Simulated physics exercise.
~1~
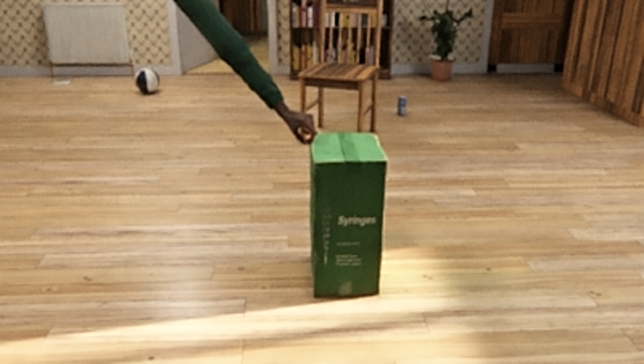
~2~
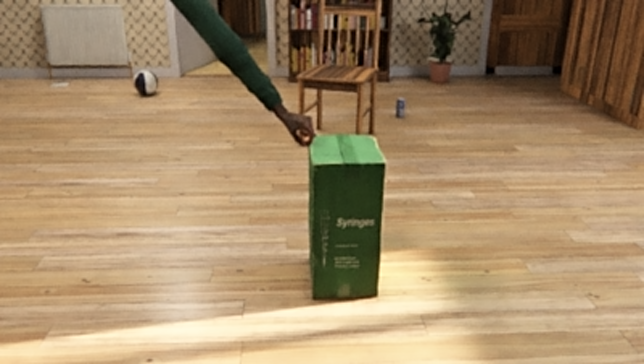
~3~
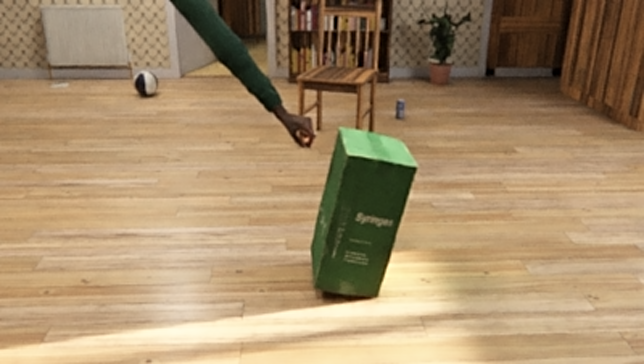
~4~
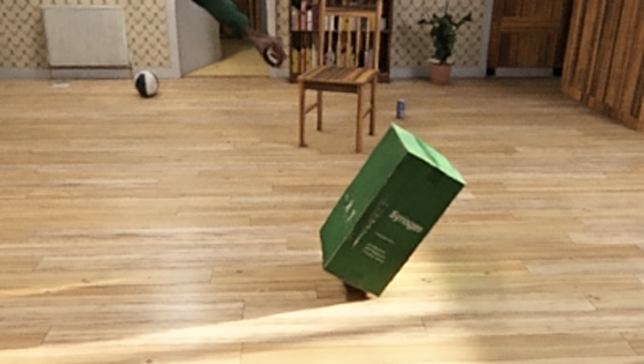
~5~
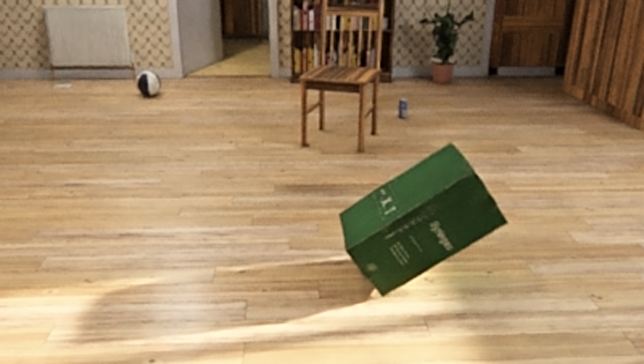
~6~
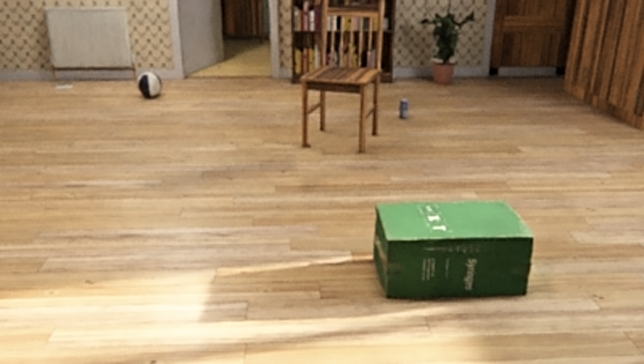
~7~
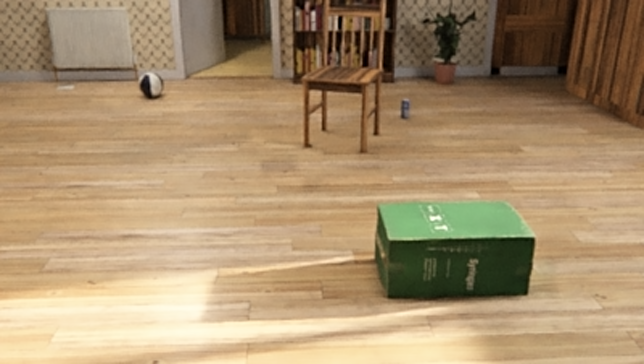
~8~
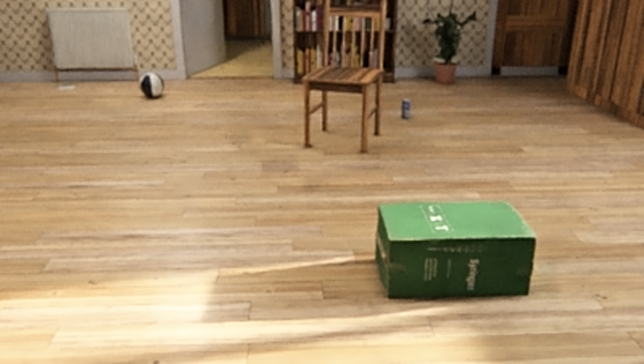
A tall green box standing on a wooden floor is pushed near its top by a hand in a green sleeve, tilts to the right as the hand draws back, and topples over, ending at rest on its side in front of a wooden chair.
